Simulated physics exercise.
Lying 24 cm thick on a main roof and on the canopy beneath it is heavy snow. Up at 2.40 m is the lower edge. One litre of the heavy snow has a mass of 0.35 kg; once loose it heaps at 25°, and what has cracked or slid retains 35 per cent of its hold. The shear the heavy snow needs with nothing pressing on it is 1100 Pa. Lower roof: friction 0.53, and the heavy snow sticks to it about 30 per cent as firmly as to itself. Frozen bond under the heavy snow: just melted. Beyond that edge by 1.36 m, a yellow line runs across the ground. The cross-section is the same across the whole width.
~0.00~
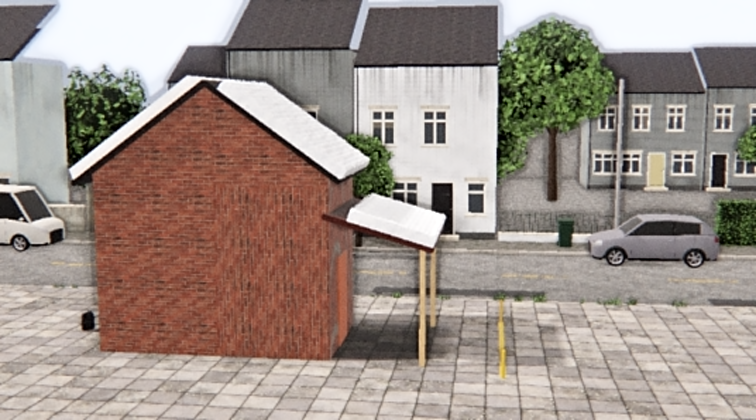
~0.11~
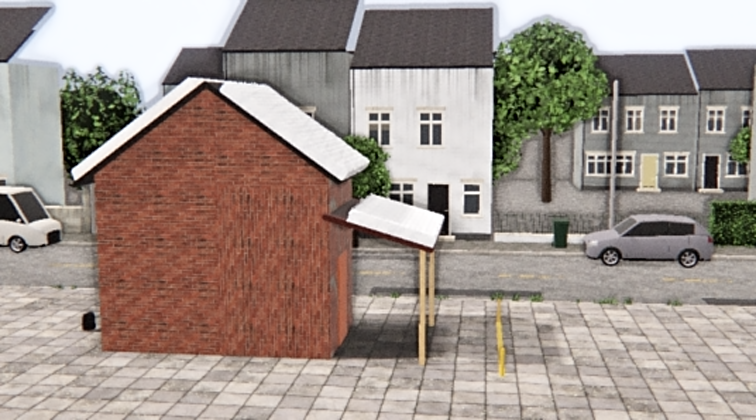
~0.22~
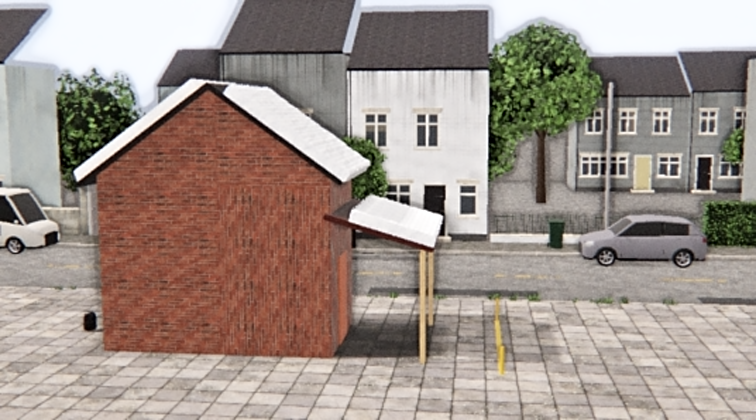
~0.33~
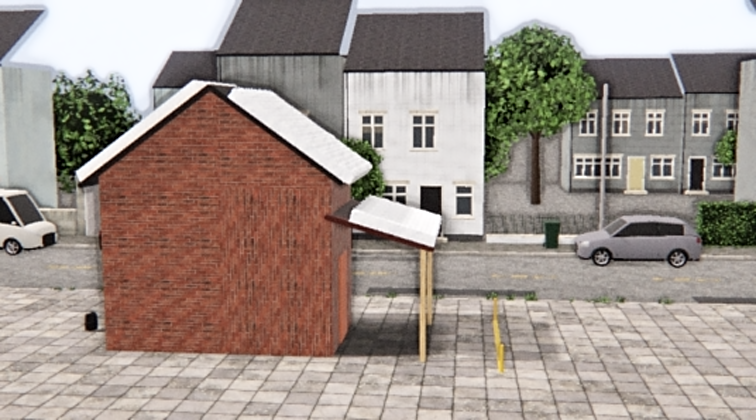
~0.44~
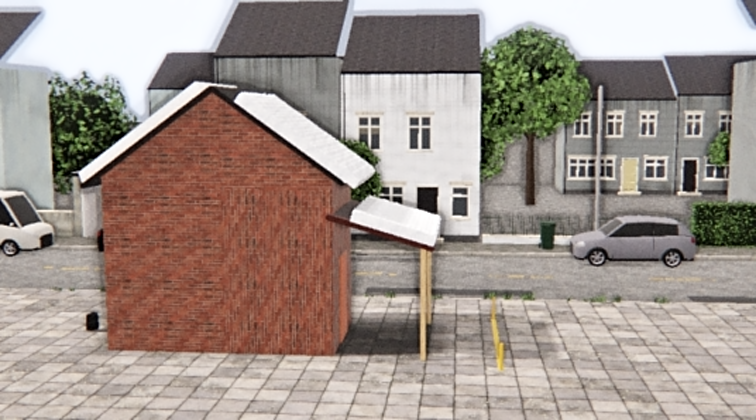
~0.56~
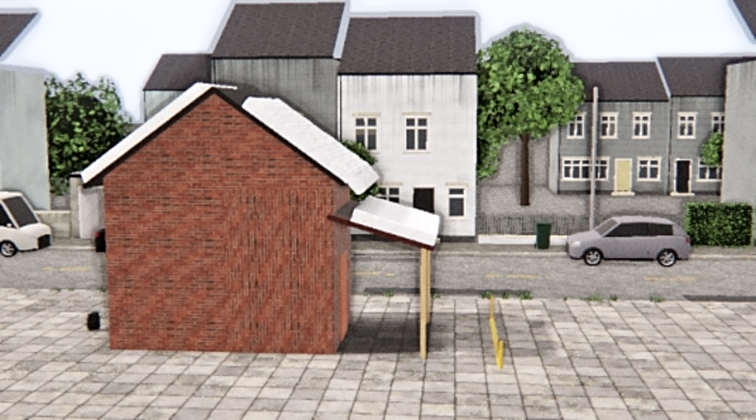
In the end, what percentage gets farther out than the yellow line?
About 1 %.
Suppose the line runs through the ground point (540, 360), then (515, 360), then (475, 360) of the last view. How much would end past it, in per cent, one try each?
Respectively 0, 0 and 10 percent would end past it.
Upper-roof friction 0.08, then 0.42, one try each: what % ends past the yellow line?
12 %, then 0 %.
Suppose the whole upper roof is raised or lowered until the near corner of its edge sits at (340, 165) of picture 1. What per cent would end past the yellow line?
16 per cent or so.
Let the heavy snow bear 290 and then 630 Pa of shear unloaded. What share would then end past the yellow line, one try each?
About 35 % first, about 14 % second.
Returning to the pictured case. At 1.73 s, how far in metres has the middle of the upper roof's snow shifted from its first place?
It is around 2.8 m from where it started.
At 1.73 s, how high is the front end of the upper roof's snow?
I'd say around 2.4 metres.
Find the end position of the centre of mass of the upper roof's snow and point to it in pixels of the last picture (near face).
(413, 265), roughly.
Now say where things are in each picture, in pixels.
In the first frame, front end of the heavy snow at (342, 170).
In the second frame, front end of the heavy snow at (343, 172), its middle shifted 1.4 cm.
In the third frame, front end of the heavy snow at (346, 173), its middle shifted 5.7 cm, 2 % of it past the upper edge, in one piece.
In the fourth frame, front end of the heavy snow at (350, 182), its middle shifted 13 cm, 4 % of it past the upper edge, in one piece.
In the fifth frame, front end of the heavy snow at (355, 179), its middle shifted 25 cm, 8 % of it past the upper edge, in one piece.
In the sixth frame, front end of the heavy snow at (361, 187), its middle shifted 40 cm, 13 % of it past the upper edge, cracking.
By 1.09 s, none is below the lower edge and 0 % is past the line.
By 1.73 s, none is below the lower edge and 0 % is past the line.
By 2.36 s, 13 % is below the lower edge and 0 % is past the line.
By 3.00 s, 24 % is below the lower edge and 1 % is past the line.
By 3.90 s, at the end, 26 % is below the lower edge and 1 % is past the line.
